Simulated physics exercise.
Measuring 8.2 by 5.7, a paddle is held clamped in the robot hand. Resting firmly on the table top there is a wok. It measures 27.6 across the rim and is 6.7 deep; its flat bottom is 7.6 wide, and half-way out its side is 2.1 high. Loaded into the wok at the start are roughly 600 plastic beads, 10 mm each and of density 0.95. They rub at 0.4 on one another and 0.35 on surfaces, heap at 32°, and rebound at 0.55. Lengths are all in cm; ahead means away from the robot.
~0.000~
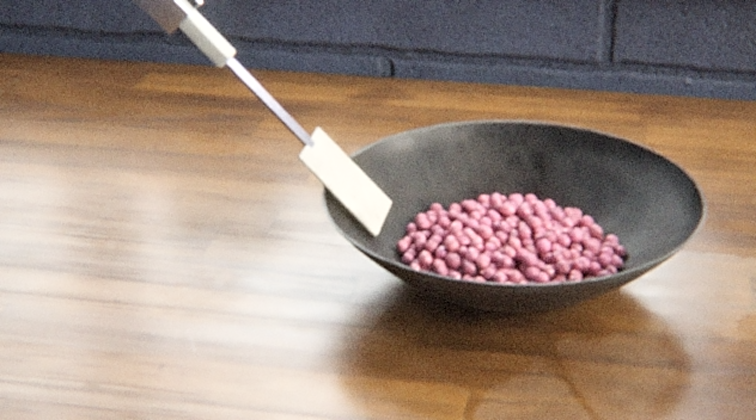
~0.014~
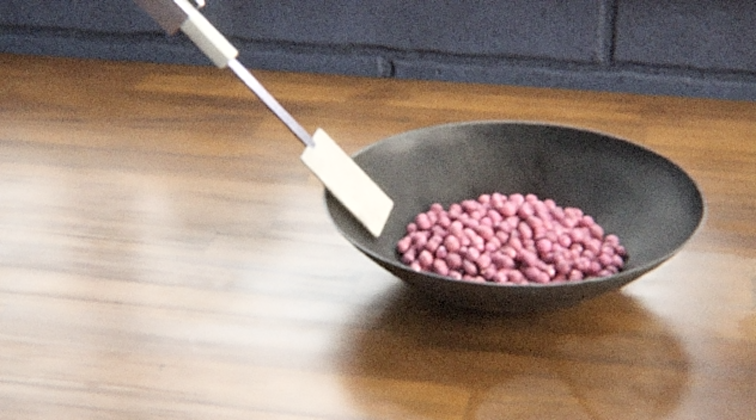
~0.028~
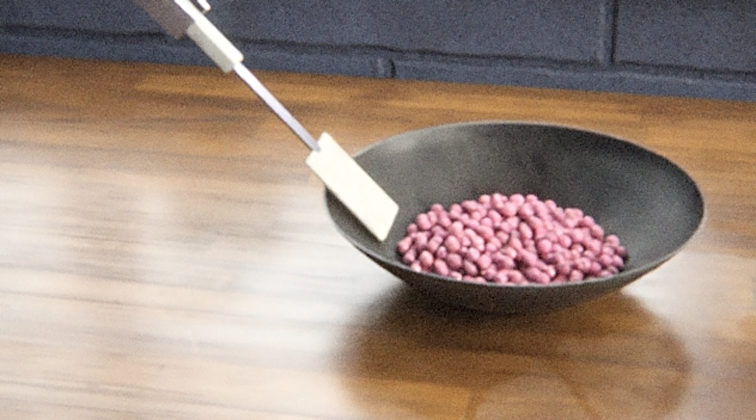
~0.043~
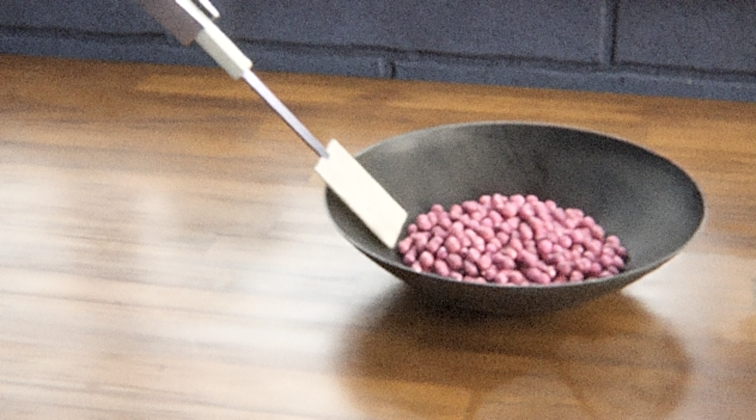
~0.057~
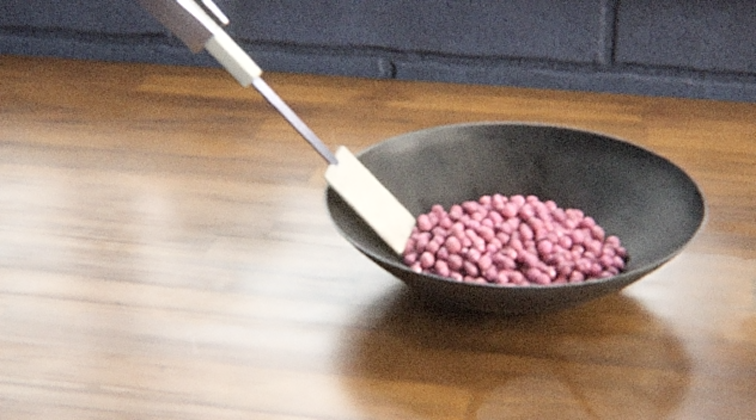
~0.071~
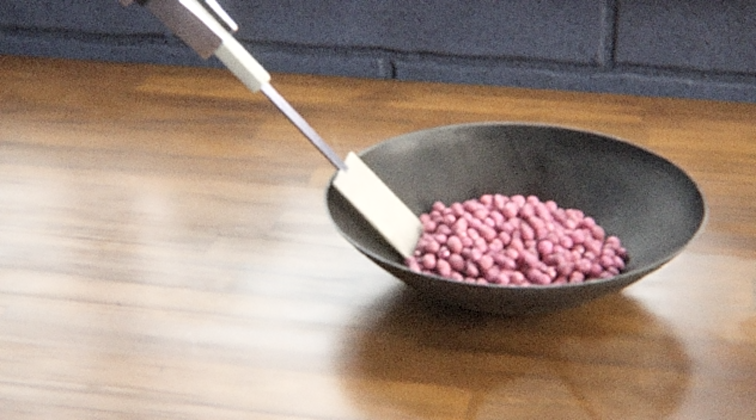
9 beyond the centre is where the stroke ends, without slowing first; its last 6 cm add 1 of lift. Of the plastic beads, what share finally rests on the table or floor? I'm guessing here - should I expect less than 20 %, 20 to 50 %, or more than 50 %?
You should expect less than 20 %.
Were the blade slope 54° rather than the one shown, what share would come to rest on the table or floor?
My guess is close to 5 per cent.
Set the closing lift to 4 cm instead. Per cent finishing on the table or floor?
Some 10 per cent.
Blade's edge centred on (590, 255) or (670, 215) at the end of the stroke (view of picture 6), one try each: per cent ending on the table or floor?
Estimates, in order: 0 % and 15 %.
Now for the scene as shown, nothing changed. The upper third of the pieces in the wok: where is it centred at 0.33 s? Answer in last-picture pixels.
The middle lies somewhere about (605, 230).
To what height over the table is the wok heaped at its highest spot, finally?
7.5 cm.
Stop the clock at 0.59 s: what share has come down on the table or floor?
About 0 per cent.
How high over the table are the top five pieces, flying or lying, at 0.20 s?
They are some 5 cm up.
After 0.20 s, sloping 46°, highest piece 5 above the table; 597 in the wok.
After 0.33 s, sloping 46°, highest piece 6 above the table; 597 in the wok.
After 0.59 s, sloping 46°, highest piece 7 above the table; 581 in the wok, 10 on the table or floor, 6 on the blade or in flight.
After 1.64 s, sloping 46°, highest piece 7 above the table; 581 in the wok, 16 on the table or floor.
In the end, 581 in the wok, 16 on the table or floor. That is 3 % on the table or floor.
